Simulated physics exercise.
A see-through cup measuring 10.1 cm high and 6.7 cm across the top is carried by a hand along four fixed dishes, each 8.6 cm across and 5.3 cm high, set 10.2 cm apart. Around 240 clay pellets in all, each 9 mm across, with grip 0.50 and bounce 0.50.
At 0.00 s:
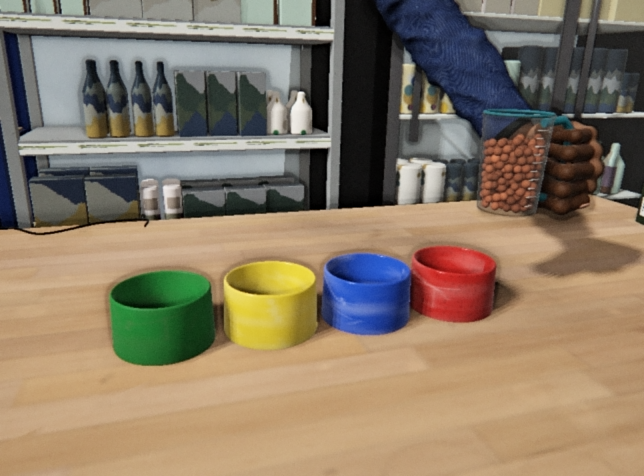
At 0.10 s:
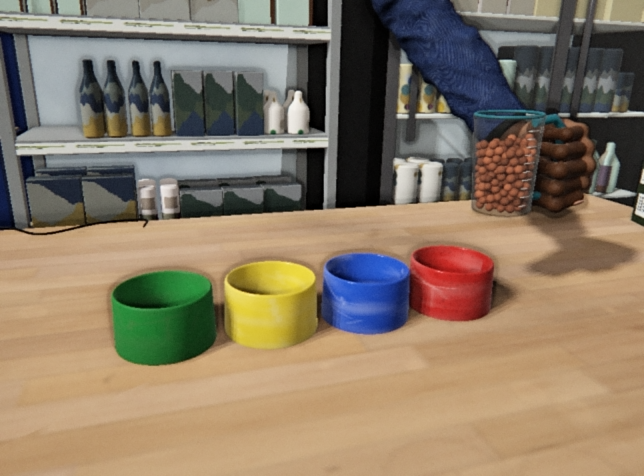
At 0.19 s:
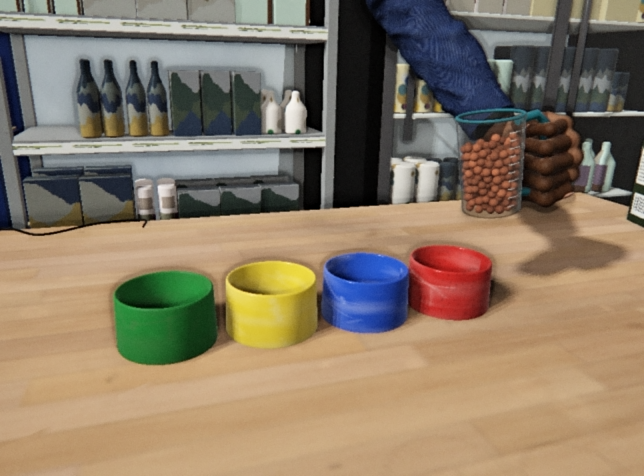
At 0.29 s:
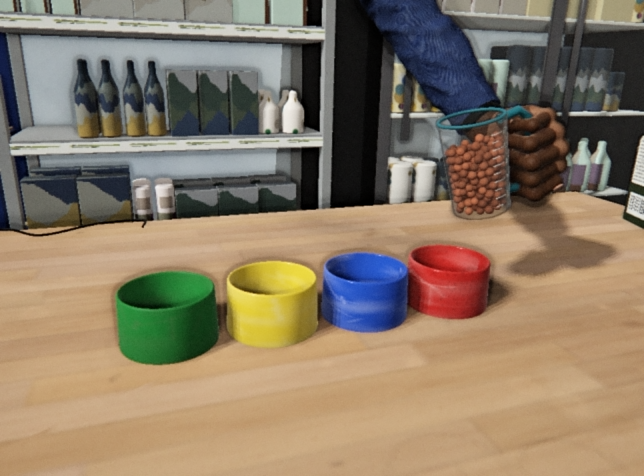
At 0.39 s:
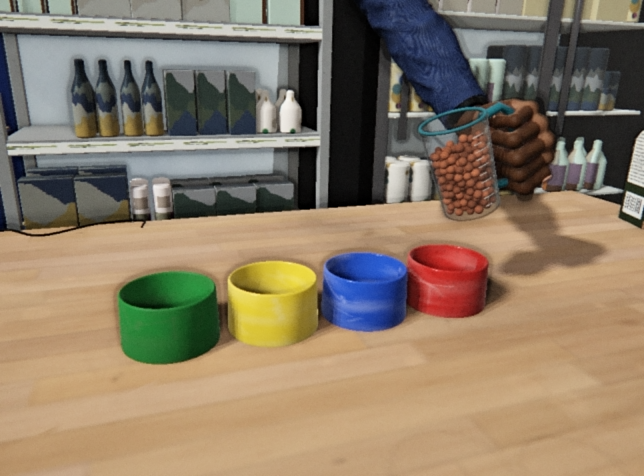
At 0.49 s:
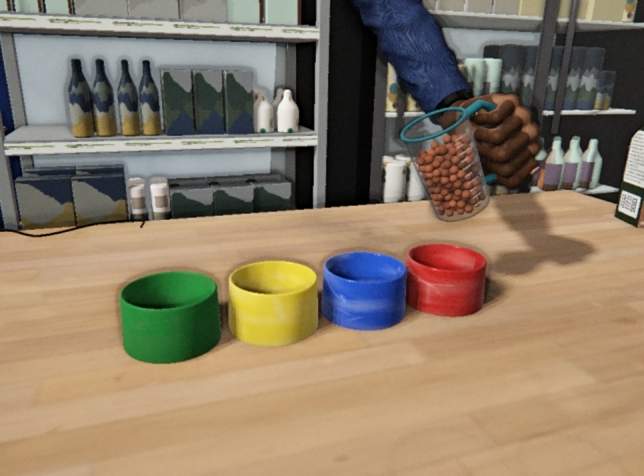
On a wooden counter in front of shelves of bottles and boxes, green, yellow, blue and red dishes sit in a row, while a blue-sleeved arm holds a clear cup of reddish-brown pellets upright at right. The hand moves the cup a short way left, steadily tilting its rim toward the left.
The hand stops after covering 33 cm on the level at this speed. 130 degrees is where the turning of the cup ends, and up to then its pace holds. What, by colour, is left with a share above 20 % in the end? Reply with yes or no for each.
Red dish: No, blue dish: No, green dish: Yes, yellow dish: No, counter: No.
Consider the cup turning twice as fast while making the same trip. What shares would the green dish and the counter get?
Result - green dish: 0; counter: 20.
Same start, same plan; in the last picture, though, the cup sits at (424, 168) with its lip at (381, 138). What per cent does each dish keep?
Final shares - red 0 %, blue 0 %, green 90 %, yellow 0 %.
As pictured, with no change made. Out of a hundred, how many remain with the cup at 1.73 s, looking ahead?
I reckon around 95 per cent.
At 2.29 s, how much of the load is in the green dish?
By that moment, around 90 percent has got there.
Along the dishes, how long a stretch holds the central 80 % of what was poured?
It spans roughly 6 centimetres along the row.
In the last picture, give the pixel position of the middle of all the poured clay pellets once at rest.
Close to pixel (162, 317).
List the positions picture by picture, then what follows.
In the first picture, cup at (512, 162), tilt 0 degrees, lip at (491, 114), moved 0.0 cm; middle of the pieces at (509, 172); red dish at (454, 260); blue dish at (367, 269); yellow dish at (270, 278); green dish at (161, 289).
In the second picture, cup at (505, 163), tilt 3 degrees, lip at (481, 116), moved 0.6 cm; middle of the pieces at (502, 173).
In the third picture, cup at (490, 164), tilt 9 degrees, lip at (462, 121), moved 2.2 cm; middle of the pieces at (489, 174).
In the fourth picture, cup at (476, 165), tilt 15 degrees, lip at (443, 127), moved 3.7 cm; middle of the pieces at (475, 175).
In the fifth picture, cup at (462, 166), tilt 21 degrees, lip at (424, 134), moved 5.3 cm; middle of the pieces at (462, 176).
In the sixth picture, cup at (448, 167), tilt 27 degrees, lip at (406, 140), moved 6.8 cm; middle of the pieces at (449, 176); red dish at (446, 257); blue dish at (365, 267); yellow dish at (273, 278); green dish at (170, 290). The cup turns about 65 degrees a second and travels 16 cm a second.
Then, at 1.23 s, tilt 75 degrees; cup holds 100 %.
After 1.73 s, tilt 107 degrees; cup holds 95 %, green 5 %.
Then, at 2.29 s, tilt 130 degrees; cup holds 0 %, green 90 %.
At rest (2.8 s), red 0 %, blue 0 %, green 90 %, yellow 0 %, counter 10 %.
